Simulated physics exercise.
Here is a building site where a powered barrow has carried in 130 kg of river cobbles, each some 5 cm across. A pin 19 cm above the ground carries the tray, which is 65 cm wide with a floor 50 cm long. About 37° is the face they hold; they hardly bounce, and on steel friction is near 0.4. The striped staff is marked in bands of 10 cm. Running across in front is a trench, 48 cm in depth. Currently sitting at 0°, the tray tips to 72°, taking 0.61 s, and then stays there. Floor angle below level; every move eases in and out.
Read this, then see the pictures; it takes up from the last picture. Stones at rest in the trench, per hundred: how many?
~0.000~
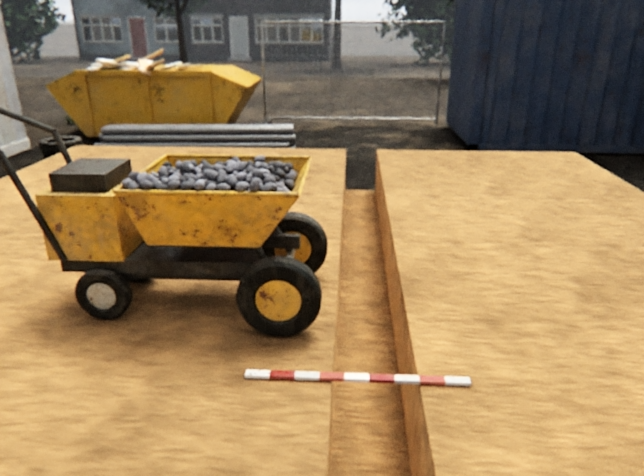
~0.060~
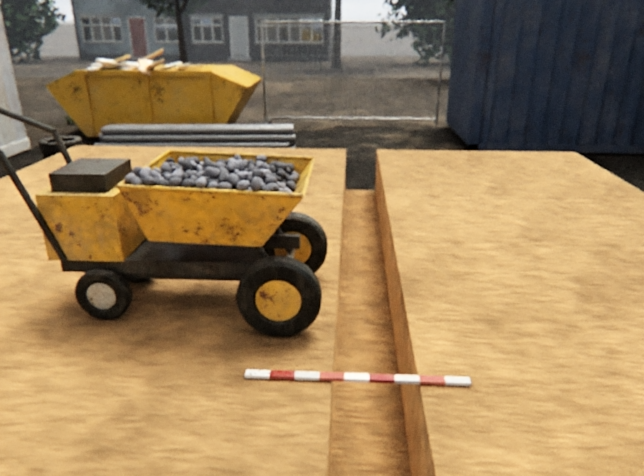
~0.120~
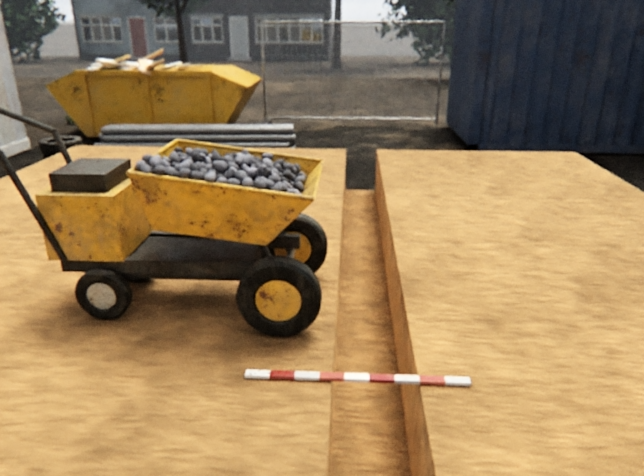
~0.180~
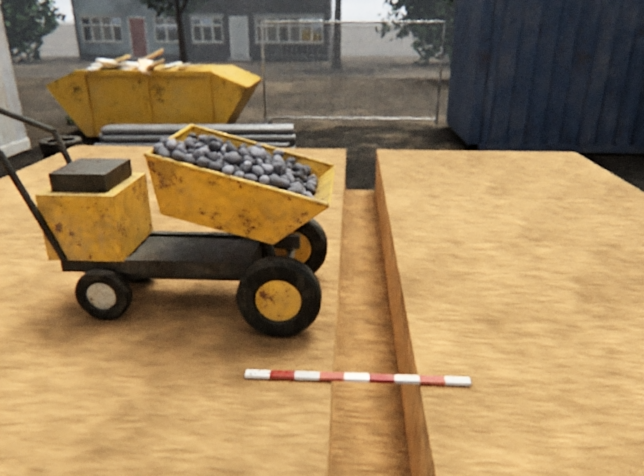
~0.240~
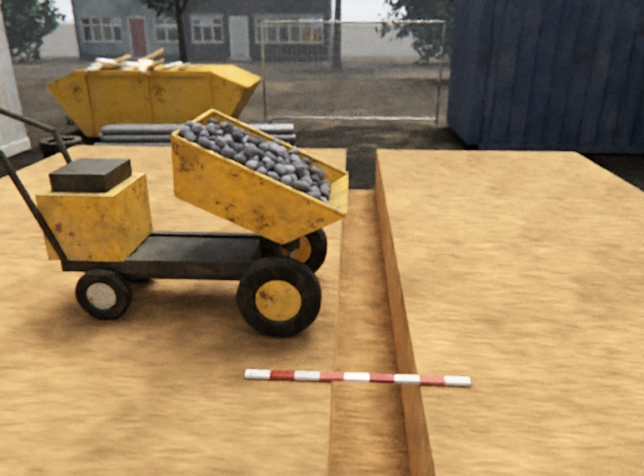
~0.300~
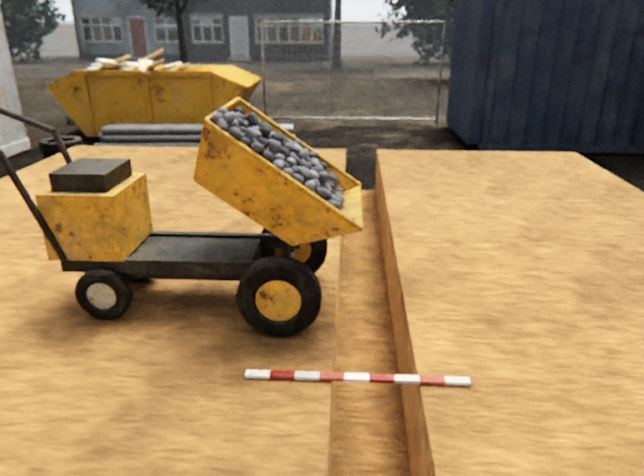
Approx. 19 %.
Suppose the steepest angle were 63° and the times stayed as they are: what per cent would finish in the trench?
Share in trench: Approx. 20%.
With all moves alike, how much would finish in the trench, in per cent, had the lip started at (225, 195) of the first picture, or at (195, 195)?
I'd say some 80 per cent and some 85 per cent.
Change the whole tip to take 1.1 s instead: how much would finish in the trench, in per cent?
With that change, it comes to around 35 per cent.
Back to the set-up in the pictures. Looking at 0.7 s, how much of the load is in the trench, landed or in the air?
About 5 per cent by then.
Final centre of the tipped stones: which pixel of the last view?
Near (465, 303).
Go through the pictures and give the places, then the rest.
In the first frame, the tray is at 0°, its lip at (299, 195); the top of the load is at (212, 168).
The second frame shows lip at (303, 196), floor tilted 2°, highest stones at (203, 165); the stones move at 0.5 m/s on average.
The third frame shows lip at (314, 199), floor tilted 7°, highest stones at (207, 157); the stones move at 1.0 m/s on average.
The fourth frame shows lip at (329, 205), floor tilted 15°, highest stones at (197, 143); the stones move at 1.3 m/s on average.
In the fifth frame, the tray is at 25°, its lip at (346, 216); the top of the load is at (215, 130); the stones move at 1.5 m/s on average.
In the sixth frame, the tray is at 35°, its lip at (362, 230); the top of the load is at (240, 119); the stones move at 1.6 m/s on average.
After 0.5 s the floor is at 61°; 100 % in the tray; the foremost stones are at (383, 235).
After 0.7 s the floor is at 72°; 57 % in the tray, 3 % in the trench, 40 % past the trench; the foremost stones are at (474, 299).
After 1.1 s the floor is at 72°; 12 % in the tray, 5 % in the trench, 84 % past the trench; the foremost stones are at (641, 294).
After 3.0 s the floor is at 72°; 0 % in the tray, 19 % in the trench, 81 % past the trench; the foremost stones are past the picture's edge.
